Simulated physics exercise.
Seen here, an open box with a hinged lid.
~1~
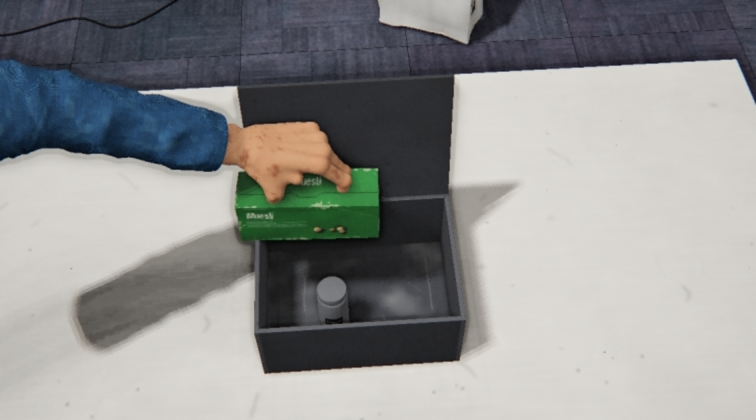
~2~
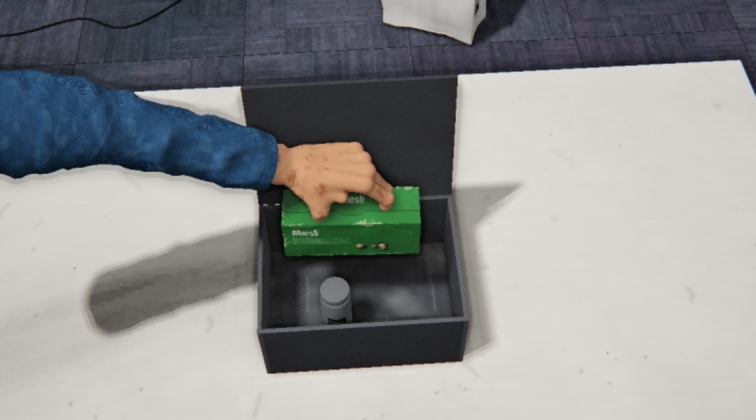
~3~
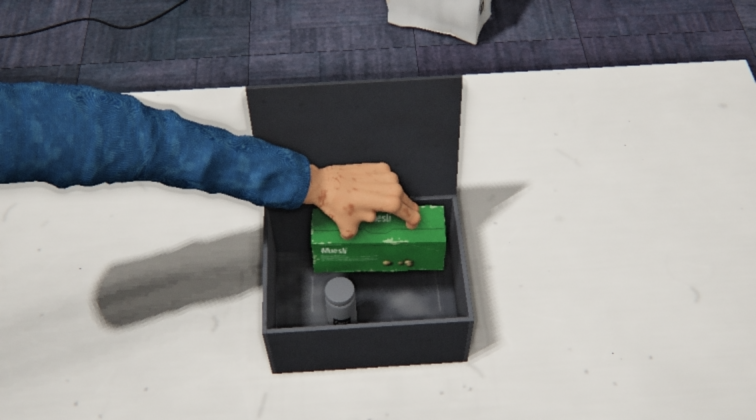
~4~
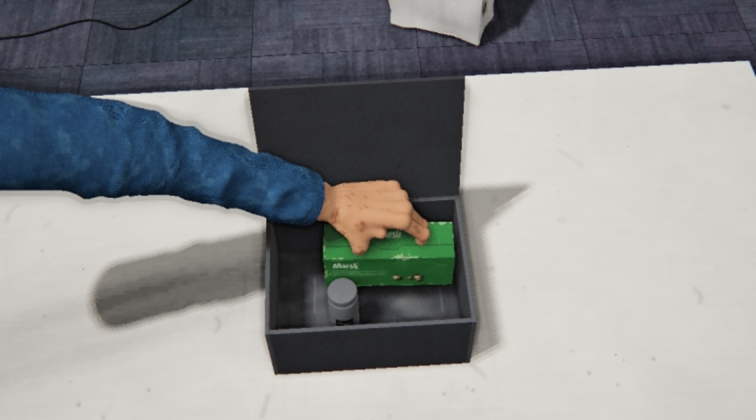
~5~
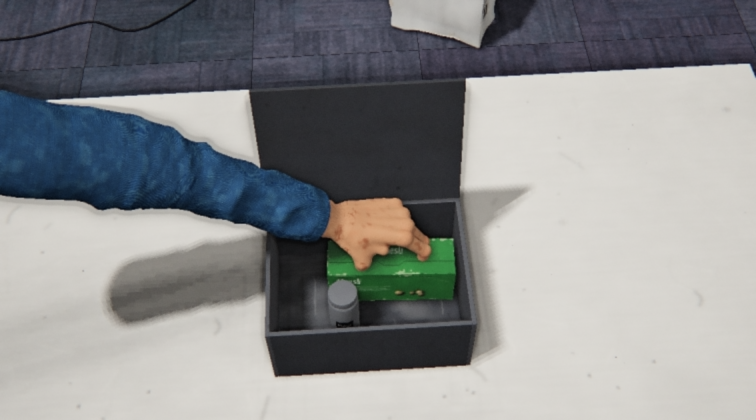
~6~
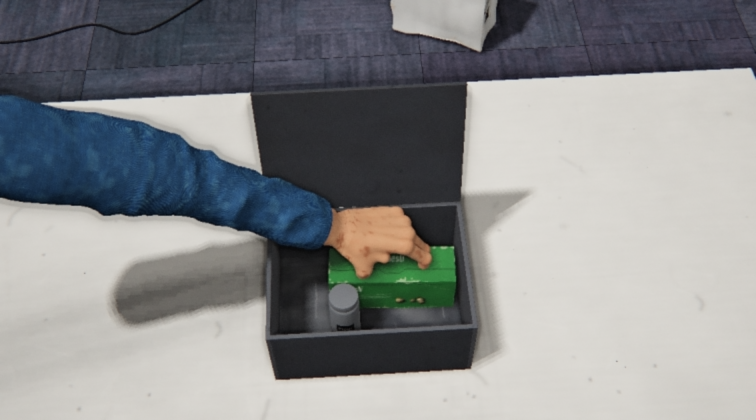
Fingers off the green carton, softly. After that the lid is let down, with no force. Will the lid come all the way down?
The lid closes.
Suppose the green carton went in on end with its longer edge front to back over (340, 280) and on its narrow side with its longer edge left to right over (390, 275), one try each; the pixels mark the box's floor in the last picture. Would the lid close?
First try: It will not close; second try: It shuts flat.
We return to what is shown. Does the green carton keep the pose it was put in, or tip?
The green carton keeps its pose.
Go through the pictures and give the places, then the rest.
On its way; green carton (309, 205); grey shaker (333, 306), in the first picture.
On its way; green carton (352, 222); grey shaker (336, 307), in the second picture.
On its way; green carton (378, 240); grey shaker (341, 307), in the third picture.
On its way; green carton (388, 255); grey shaker (344, 308), in the fourth picture.
On its way; green carton (391, 270); grey shaker (344, 310), in the fifth picture.
In place under the hand; green carton (392, 278); grey shaker (345, 313), in the sixth picture.
Then, 1.40 s after the last picture, lid 71° above the rim.
Then, 1.80 s after the last picture, lid 27° above the rim.
At rest, lid shut; both in place. Seen from the same camera at the end, green carton near (392, 278).
